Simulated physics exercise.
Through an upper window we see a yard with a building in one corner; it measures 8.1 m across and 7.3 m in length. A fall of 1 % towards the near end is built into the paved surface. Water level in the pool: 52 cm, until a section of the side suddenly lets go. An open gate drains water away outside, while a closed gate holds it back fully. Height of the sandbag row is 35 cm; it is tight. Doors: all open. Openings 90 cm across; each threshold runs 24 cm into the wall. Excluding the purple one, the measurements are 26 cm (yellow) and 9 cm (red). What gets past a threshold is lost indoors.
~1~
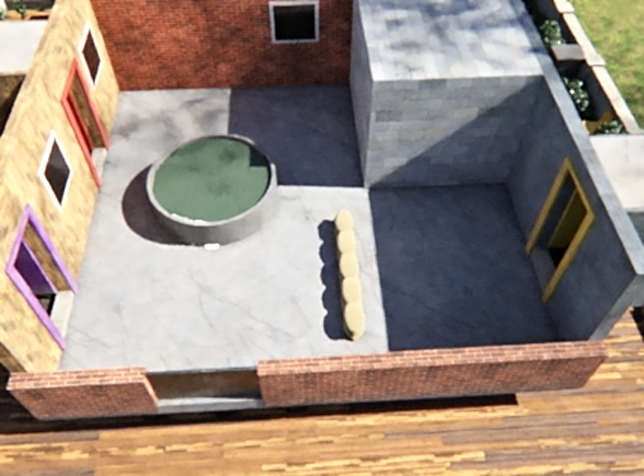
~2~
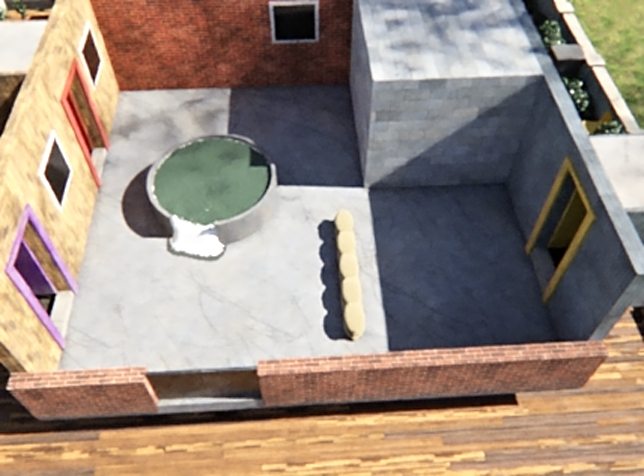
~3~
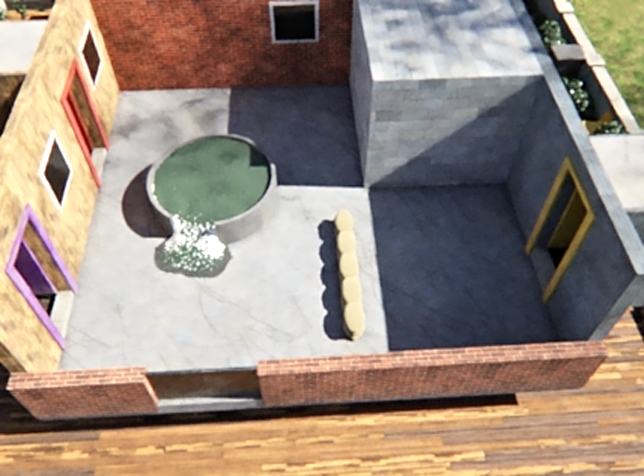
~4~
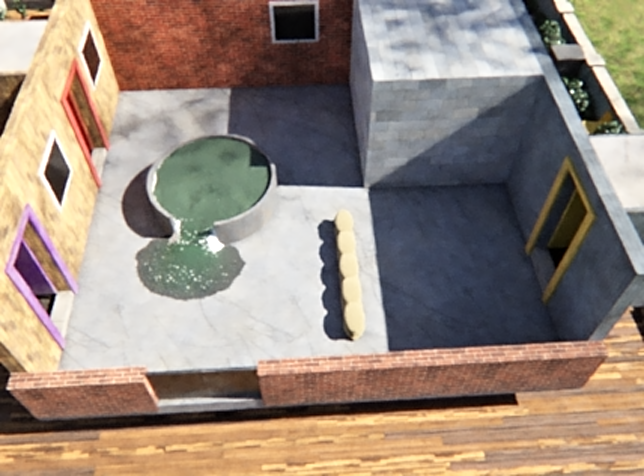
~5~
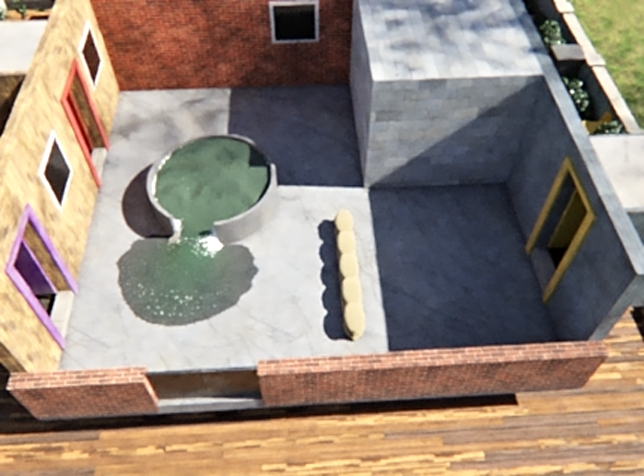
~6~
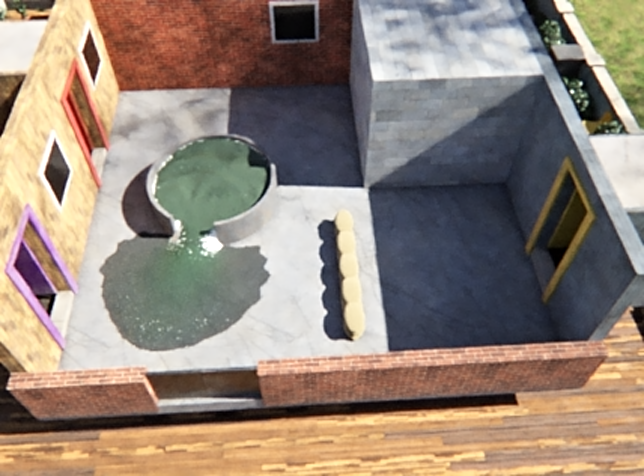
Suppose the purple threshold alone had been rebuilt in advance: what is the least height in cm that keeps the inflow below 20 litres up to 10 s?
About 13 cm.
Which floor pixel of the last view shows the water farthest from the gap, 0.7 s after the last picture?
I'd put the front's tip around (64, 396).
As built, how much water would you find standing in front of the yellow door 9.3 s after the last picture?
You'd measure close to 6.0 cm there.
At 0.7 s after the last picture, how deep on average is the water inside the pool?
About 40 centimetres.
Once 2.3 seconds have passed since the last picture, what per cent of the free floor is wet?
Near 25 per cent is wet.
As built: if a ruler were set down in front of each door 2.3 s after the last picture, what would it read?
Door depths (cm): Purple = 17, yellow = 0, red = 0.
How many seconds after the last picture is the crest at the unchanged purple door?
Around 2.6 s.
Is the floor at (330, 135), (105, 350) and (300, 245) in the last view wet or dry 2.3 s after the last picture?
Point by point: Bone dry, then soaked, then bone dry.
Then, 0.7 s after the last picture water covers 20 % of the floor, deepest (27 cm) near (194, 249); 9 cm at the purple door, 0 litres in over its 13 cm threshold.
Then, 2.3 s after the last picture water covers 25 % of the floor, deepest (24 cm) near (52, 396); 17 cm at the purple door, 3 litres in over its 13 cm threshold.
Then, 9.3 s after the last picture water covers 75 % of the floor, deepest (10 cm) near (182, 389); 8 cm at the purple door, 19 litres in over its 13 cm threshold.
At the purple door as built, the water peaked near 17 cm, 2.5 s after the last picture.
With a threshold of 11 cm, 42 litres would have come in within the 10 s; with 15 cm, 6 litres. So under 20 litres takes about 13 cm.
